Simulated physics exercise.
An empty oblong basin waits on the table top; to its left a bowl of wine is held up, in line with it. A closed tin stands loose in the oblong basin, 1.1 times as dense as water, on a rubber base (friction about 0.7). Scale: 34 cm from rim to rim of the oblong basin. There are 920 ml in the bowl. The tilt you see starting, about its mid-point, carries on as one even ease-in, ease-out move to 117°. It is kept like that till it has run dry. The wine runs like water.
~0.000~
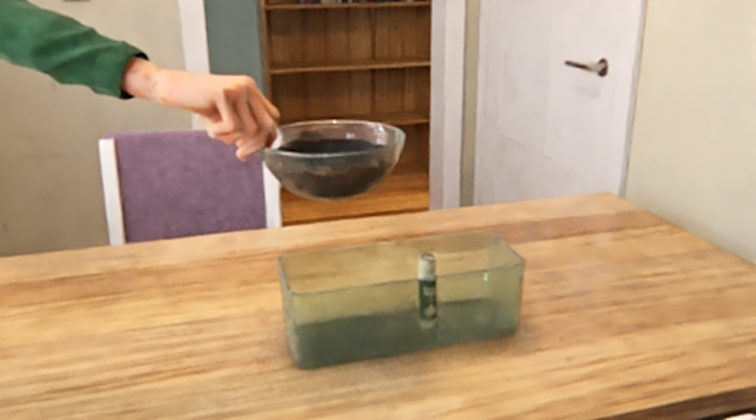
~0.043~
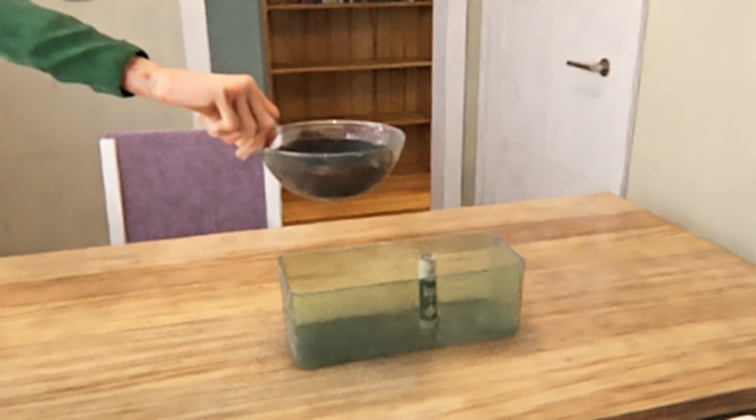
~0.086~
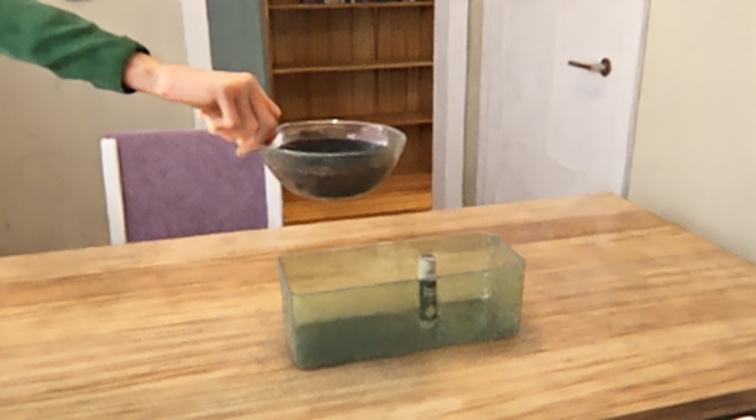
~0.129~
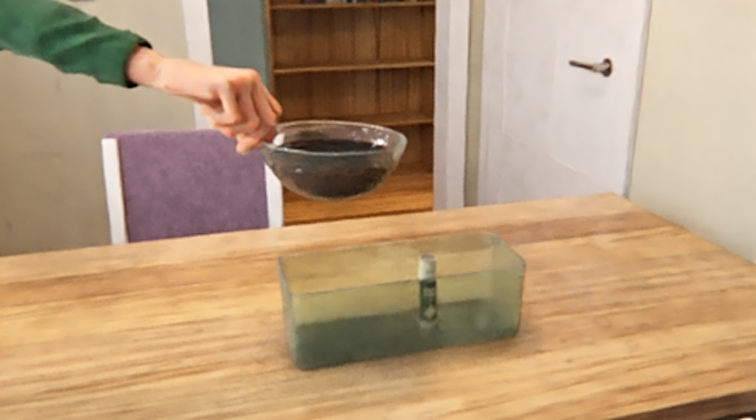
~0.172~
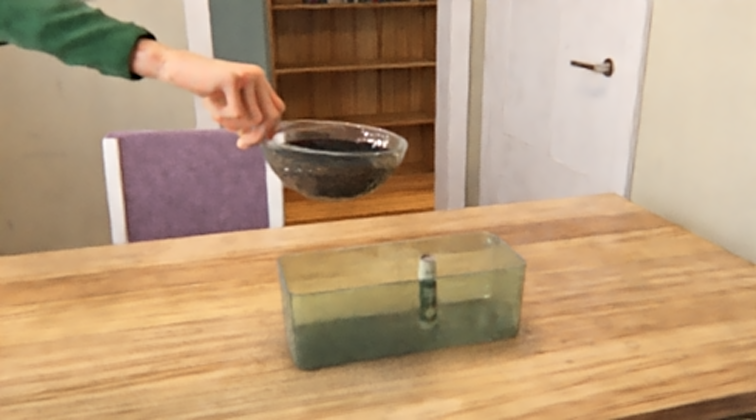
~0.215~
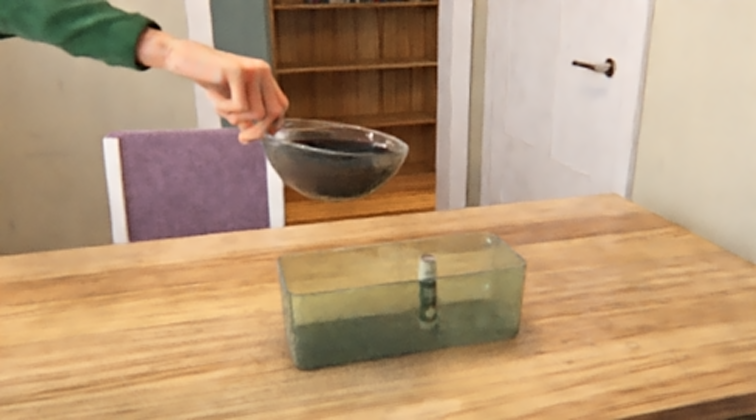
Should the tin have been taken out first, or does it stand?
The tin remains upright.
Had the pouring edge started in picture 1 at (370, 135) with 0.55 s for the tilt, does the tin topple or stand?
Then it falls.
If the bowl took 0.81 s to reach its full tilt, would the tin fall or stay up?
Then it goes over.
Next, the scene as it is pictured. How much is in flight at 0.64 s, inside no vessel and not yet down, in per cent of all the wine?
About 44 per cent.
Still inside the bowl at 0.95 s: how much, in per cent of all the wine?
About 0 per cent.
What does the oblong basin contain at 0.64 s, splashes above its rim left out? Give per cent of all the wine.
Near 22 in a hundred.
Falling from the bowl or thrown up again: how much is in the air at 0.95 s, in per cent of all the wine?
Near 1 in a hundred.
After 0.64 s the tilt is 71° and 34 per cent is still to pour; the tin stands where it began.
After 0.95 s the tilt is 110° and 0 per cent is still to pour; the tin stands where it began.
After 1.27 s the tilt is 117° and 0 per cent is still to pour; the tin stands where it began.
After 1.62 s the tilt is 117° and 0 per cent is still to pour; the tin stands where it began.
In the end the tin stands where it began.
